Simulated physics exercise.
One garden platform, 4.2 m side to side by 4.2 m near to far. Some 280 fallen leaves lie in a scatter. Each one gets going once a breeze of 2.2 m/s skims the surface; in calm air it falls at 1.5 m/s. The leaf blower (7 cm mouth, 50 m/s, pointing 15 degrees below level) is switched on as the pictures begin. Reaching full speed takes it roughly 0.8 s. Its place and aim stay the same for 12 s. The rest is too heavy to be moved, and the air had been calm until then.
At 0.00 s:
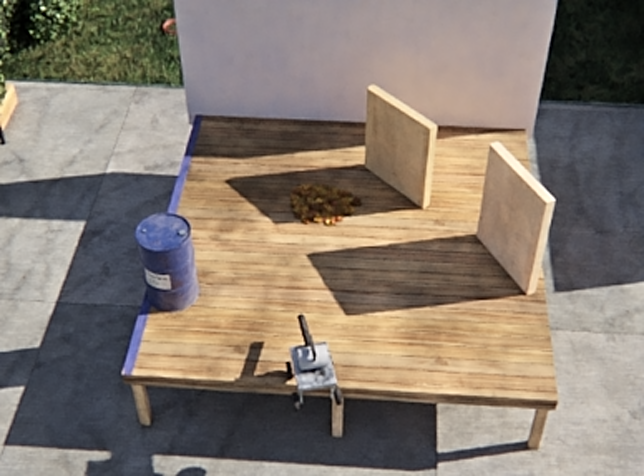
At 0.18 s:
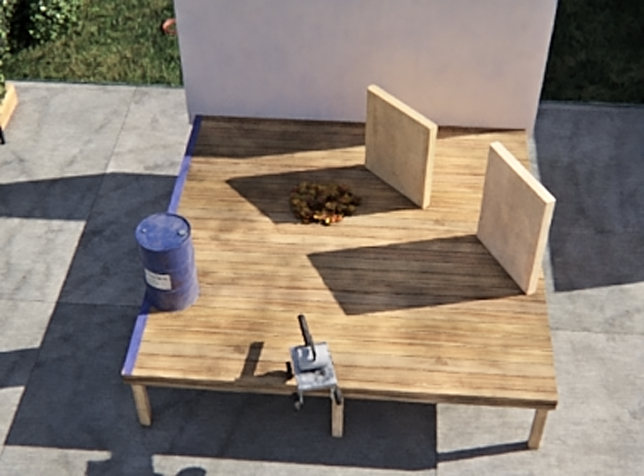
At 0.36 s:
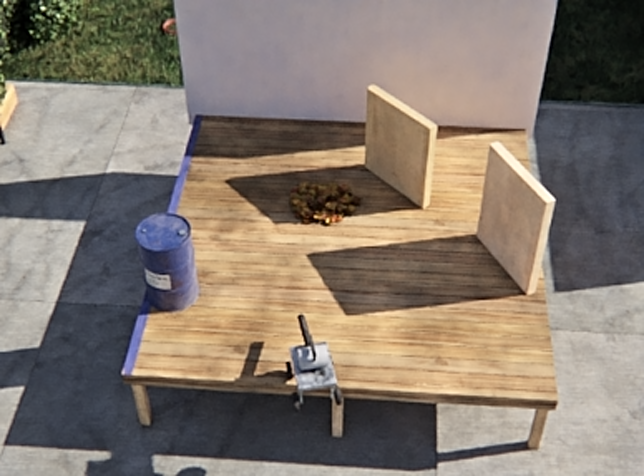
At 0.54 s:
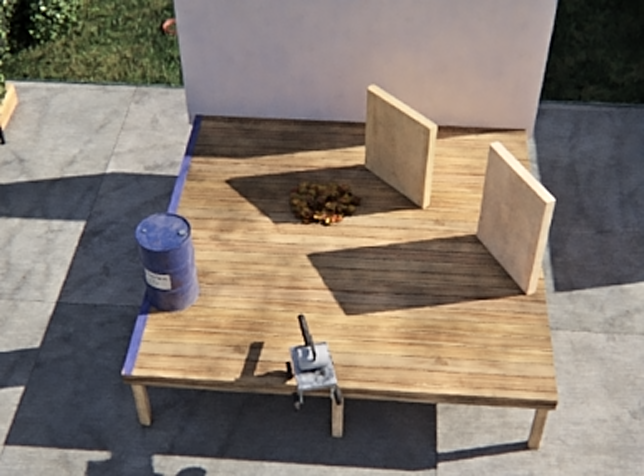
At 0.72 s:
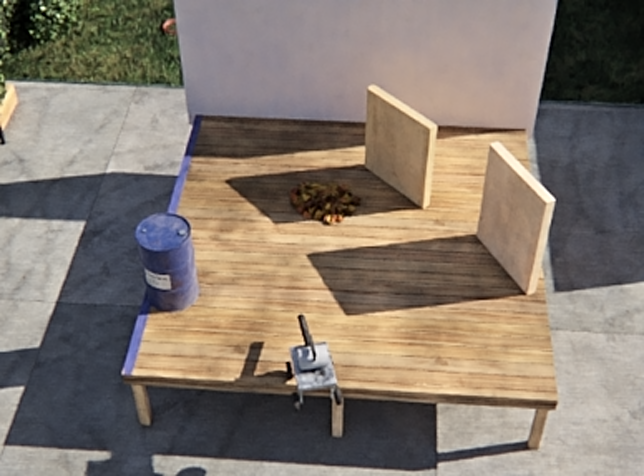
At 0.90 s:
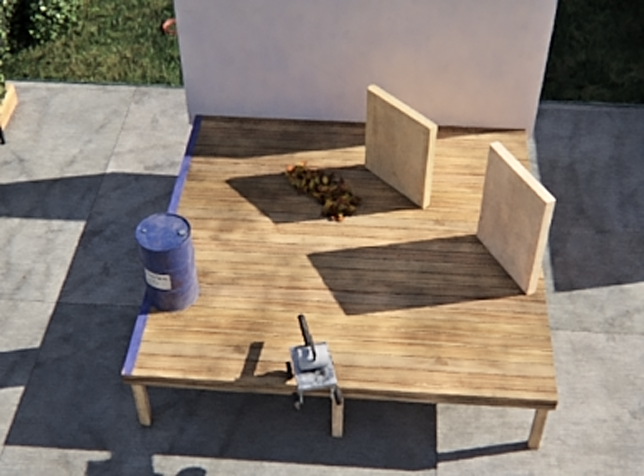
In this clip, a small pile of fallen leaves lies still on a wooden platform with a blue barrel, two upright screens and a leaf blower, then some leaves shift and spread toward the back left.
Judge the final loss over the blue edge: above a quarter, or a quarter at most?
A quarter at most.
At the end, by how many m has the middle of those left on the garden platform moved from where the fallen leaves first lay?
About 1.6 metres.
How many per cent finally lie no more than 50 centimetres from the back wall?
Estimate: Around 80 percent.
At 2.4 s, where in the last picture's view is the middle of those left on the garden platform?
Look about (345, 118) in the last picture.
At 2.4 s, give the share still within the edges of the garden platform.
Close to 100 in a hundred remain at that time.
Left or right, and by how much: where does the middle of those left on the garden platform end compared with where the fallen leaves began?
I'd say a right-hand move of around 0.2 m.
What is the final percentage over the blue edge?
I'd estimate around 2 %.
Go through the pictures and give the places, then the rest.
In the first frame, the middle of the fallen leaves is near (323, 203), none has stirred yet and the mouth of the leaf blower is at (301, 317).
In the second frame, the middle of the fallen leaves is near (323, 200), none has stirred yet and the blue edge is centred on (164, 227).
In the third frame, the middle of the fallen leaves is near (323, 200), none has stirred yet, the top of a screen is at (401, 106) and the top of a barrel is at (164, 231).
In the fourth frame, the middle of the fallen leaves is near (323, 200) and none has stirred yet.
In the fifth frame, the middle of the fallen leaves is near (323, 200), the farthest in sight from the leaf blower is at (316, 186) and about 5 % have left their places.
In the sixth frame, the middle of the fallen leaves is near (327, 190), the farthest in sight from the leaf blower is at (303, 164) and about 45 % have left their places.
After 2.4 s, 1 % are over the blue edge; the middle of those still in play is near (345, 118); 36 % have settled or left.
After 3.8 s, 1 % are over the blue edge; the middle of those still in play is near (346, 118); 40 % have settled or left.
After 6.6 s, 1 % are over the blue edge; the middle of those still in play is near (350, 119); 51 % have settled or left.
After 12.0 s, at the end, 2 % are over the blue edge; the middle of those still in play is near (355, 120).
